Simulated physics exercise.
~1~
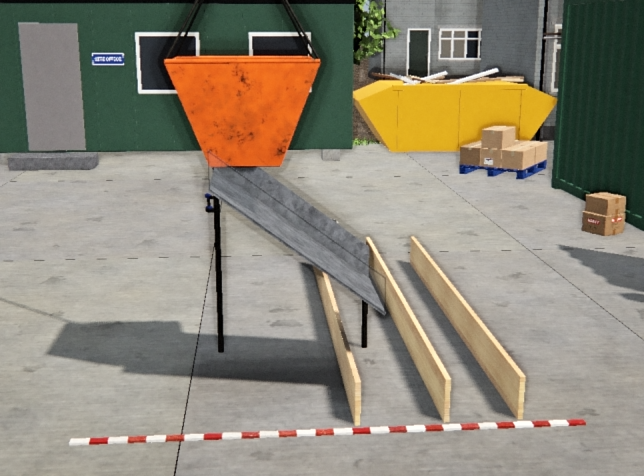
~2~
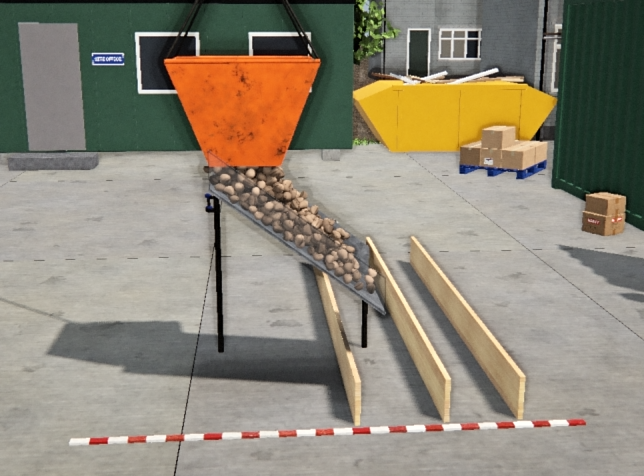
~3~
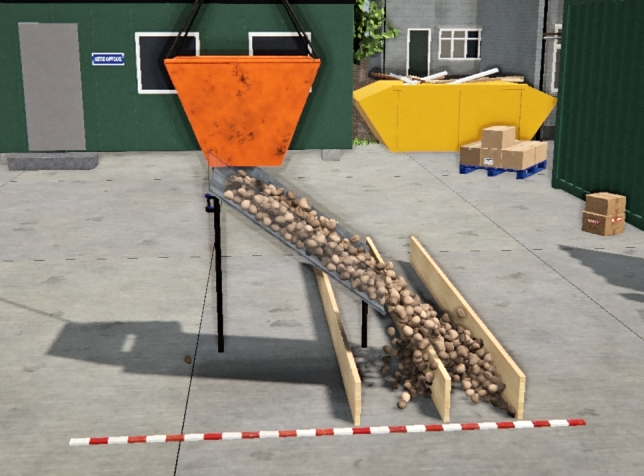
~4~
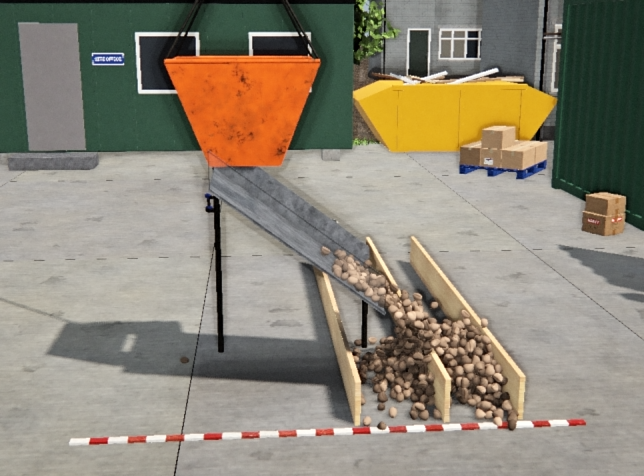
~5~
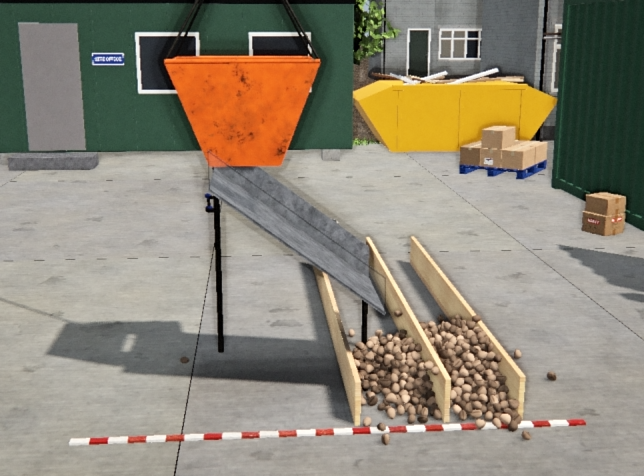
In this clip, brown rounded stones pour from a hanging orange skip down a fixed sloping steel chute into two bays marked off by wooden planks. They settle in both bays, more in the right one, with a few scattered near the striped staff.
